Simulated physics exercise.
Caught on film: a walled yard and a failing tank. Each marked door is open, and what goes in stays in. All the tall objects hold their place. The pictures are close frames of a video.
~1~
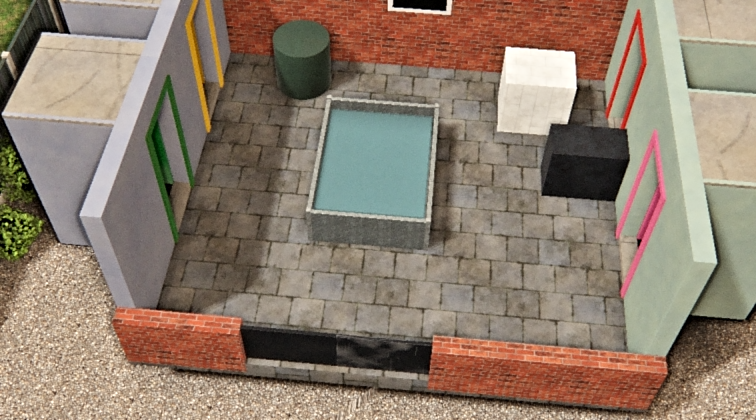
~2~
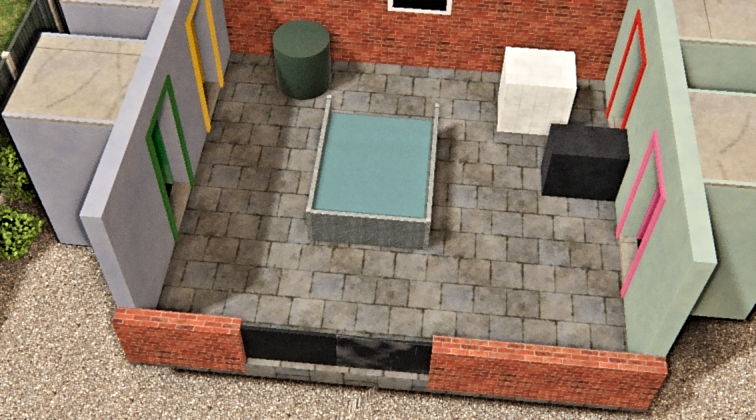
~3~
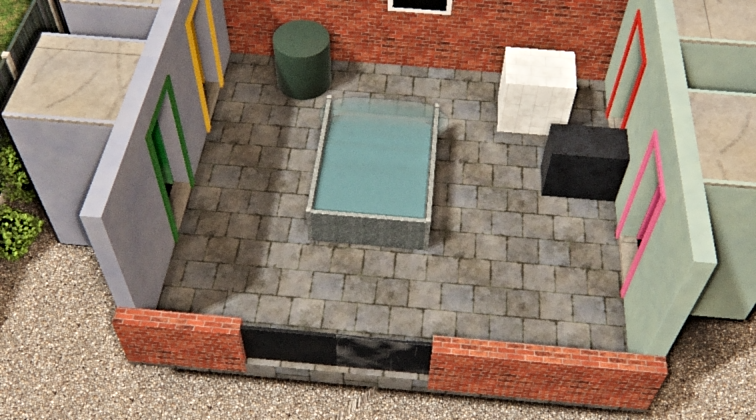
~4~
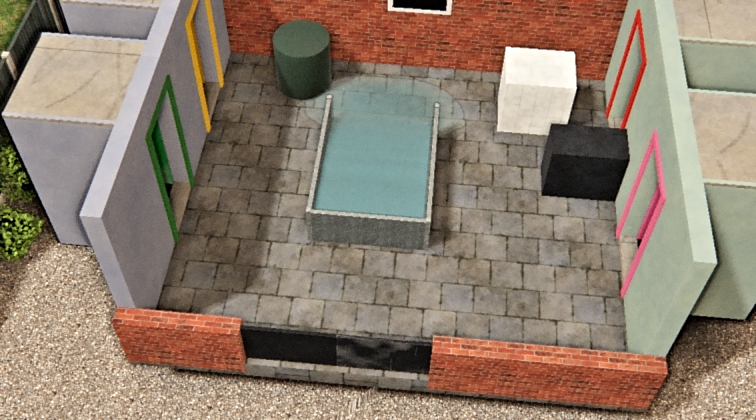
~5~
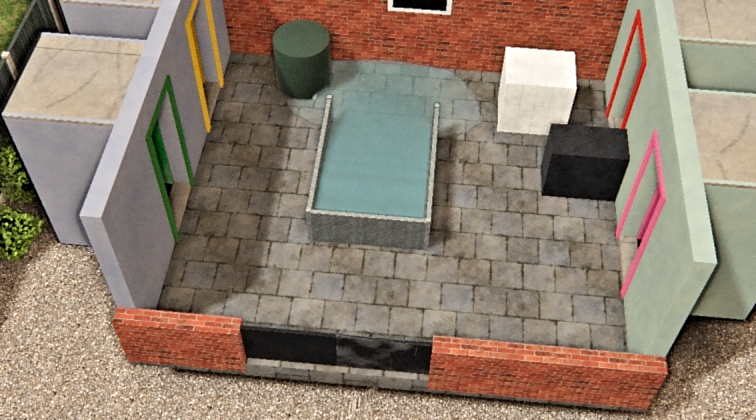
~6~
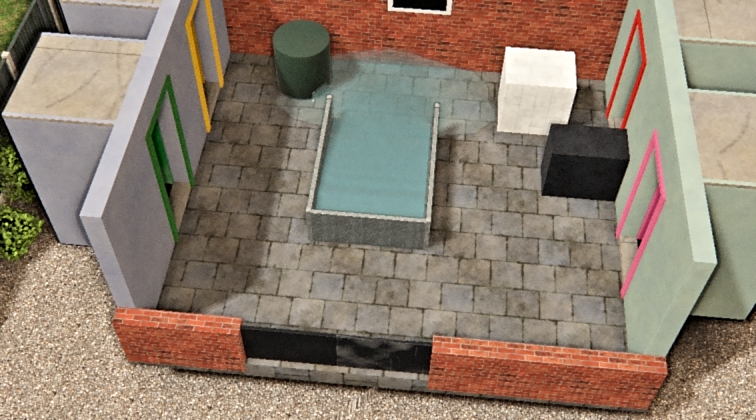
Water slips out through the open far side of a raised grey tank in a paved, walled yard, seen from high above by a still camera. A dark green cylinder stands behind it to the left, white and black blocks to the right, with green and yellow doorframes left, red and pink right. The far panel disappears, then a shallow sheet fans across the paving towards the brick back wall.
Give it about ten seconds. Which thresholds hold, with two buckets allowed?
One by one: The yellow door admits no more than that; the pink door admits no more than that; the red door lets in a lot; the green door admits no more than that.
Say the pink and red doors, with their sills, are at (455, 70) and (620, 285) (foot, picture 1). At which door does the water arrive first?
That is the one in pink.
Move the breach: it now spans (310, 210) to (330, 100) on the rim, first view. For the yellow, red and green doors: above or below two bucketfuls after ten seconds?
My reading: Yellow goes over, red stays under, green is over.
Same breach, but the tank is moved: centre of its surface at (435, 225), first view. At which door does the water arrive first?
I say the door marked red.
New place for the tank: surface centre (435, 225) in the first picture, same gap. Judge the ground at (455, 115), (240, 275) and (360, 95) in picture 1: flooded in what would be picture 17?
In turn: Awash, clear, flooded.
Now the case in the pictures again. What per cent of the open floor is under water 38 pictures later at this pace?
I make it 75 per cent.
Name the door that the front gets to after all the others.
That is the pink one.
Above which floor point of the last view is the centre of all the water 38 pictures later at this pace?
Around (406, 165).
A moment on, water covers 20 % of the floor; the yellow door not reached, the pink door not reached, the red door not reached, the green door not reached.
Next, water covers 25 % of the floor; the yellow door wet at the sill, nothing in, the pink door not reached, the red door not reached, the green door not reached.
Then, water covers 50 % of the floor; the yellow door wet at the sill, nothing in, the pink door not reached, the red door under two buckets in, the green door wet at the sill, nothing in.
Later, water covers 75 % of the floor; the yellow door under two buckets in, the pink door not reached, the red door over two buckets in, the green door wet at the sill, nothing in.
In the end, water covers 95 % of the floor; the yellow door under two buckets in, the pink door wet at the sill, nothing in, the red door far over two buckets in, the green door wet at the sill, nothing in.
